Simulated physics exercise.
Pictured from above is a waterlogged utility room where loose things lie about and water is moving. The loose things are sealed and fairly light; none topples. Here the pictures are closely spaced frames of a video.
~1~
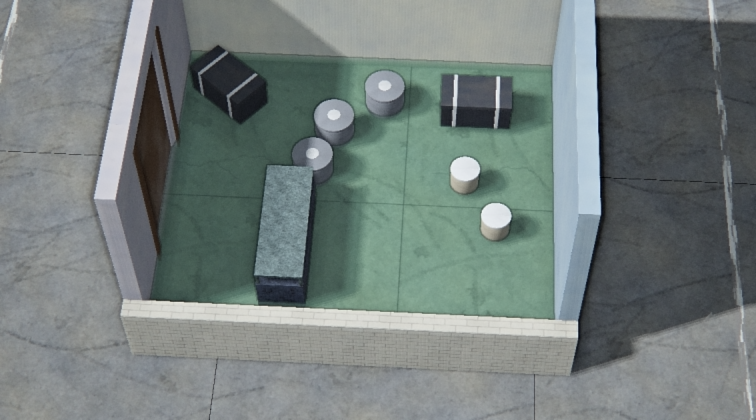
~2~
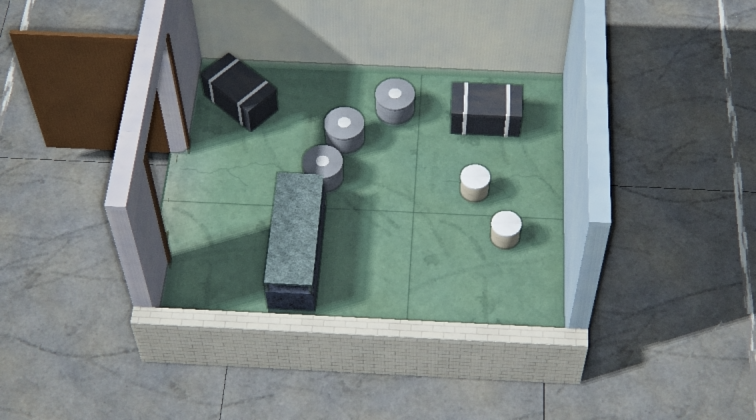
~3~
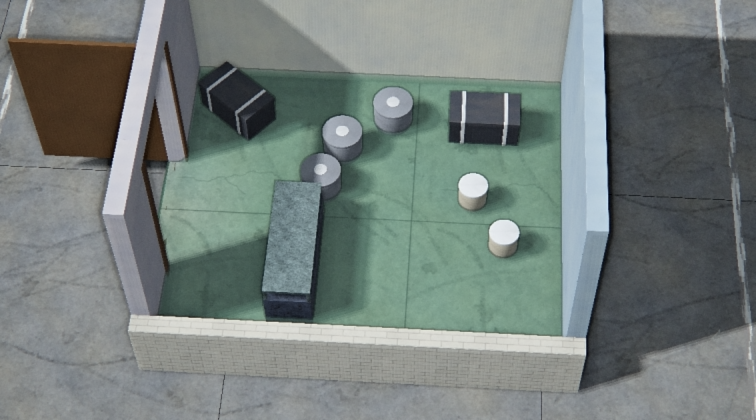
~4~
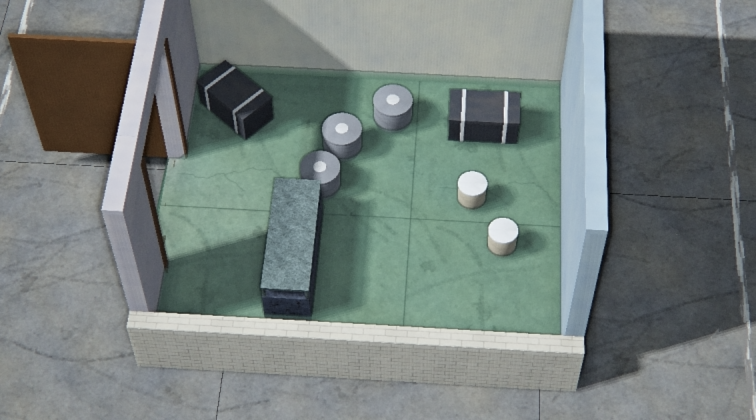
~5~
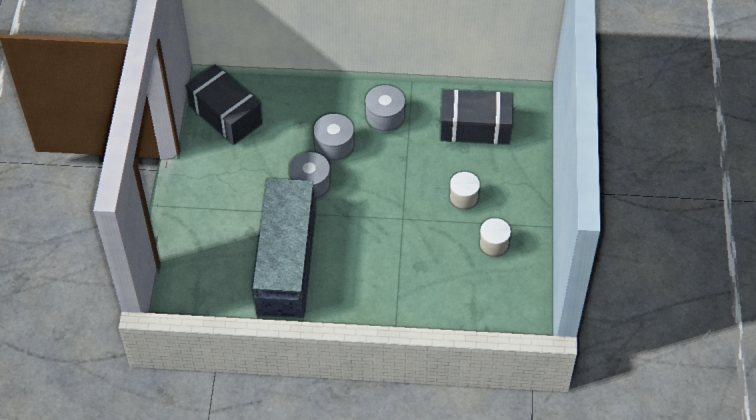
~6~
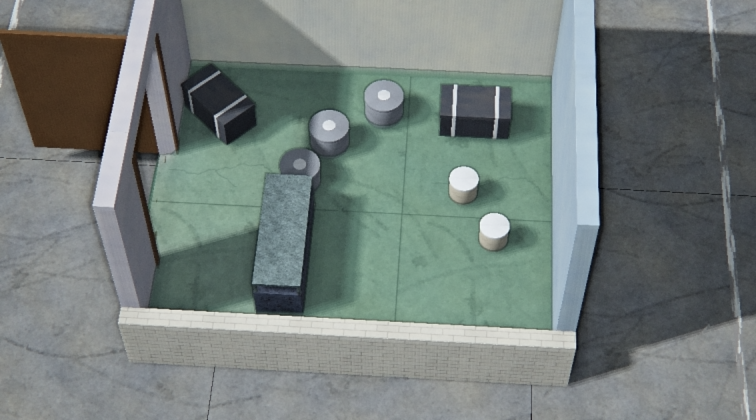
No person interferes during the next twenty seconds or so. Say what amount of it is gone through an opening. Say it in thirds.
The answer is one to two thirds.
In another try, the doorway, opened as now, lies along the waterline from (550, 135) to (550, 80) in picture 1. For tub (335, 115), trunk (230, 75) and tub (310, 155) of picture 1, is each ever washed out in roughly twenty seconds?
Lab log - 1: Escaped; 2: Retained; 3: Retained.
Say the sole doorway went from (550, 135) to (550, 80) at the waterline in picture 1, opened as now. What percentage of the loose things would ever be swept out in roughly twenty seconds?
Close to 70 percent.
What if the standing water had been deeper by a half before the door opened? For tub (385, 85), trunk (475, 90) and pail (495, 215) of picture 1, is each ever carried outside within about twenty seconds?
Per object: Exited / remained / remained.
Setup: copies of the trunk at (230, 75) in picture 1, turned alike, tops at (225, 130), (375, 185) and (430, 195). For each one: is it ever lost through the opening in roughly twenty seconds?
The three, in sequence: Departs, departs and remains behind.
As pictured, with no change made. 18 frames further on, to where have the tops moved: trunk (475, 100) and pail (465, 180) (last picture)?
Estimate: (422, 95), then (411, 162).
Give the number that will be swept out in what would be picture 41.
The answer here is 3.
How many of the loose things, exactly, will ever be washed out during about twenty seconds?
You get 3.
A moment on, 0 of 7 are out; 7 afloat.
Next, 3 of 7 are out; 4 afloat.
Later, 3 of 7 are out; 3 afloat.
In the end, 3 of 7 are out; 3 afloat.
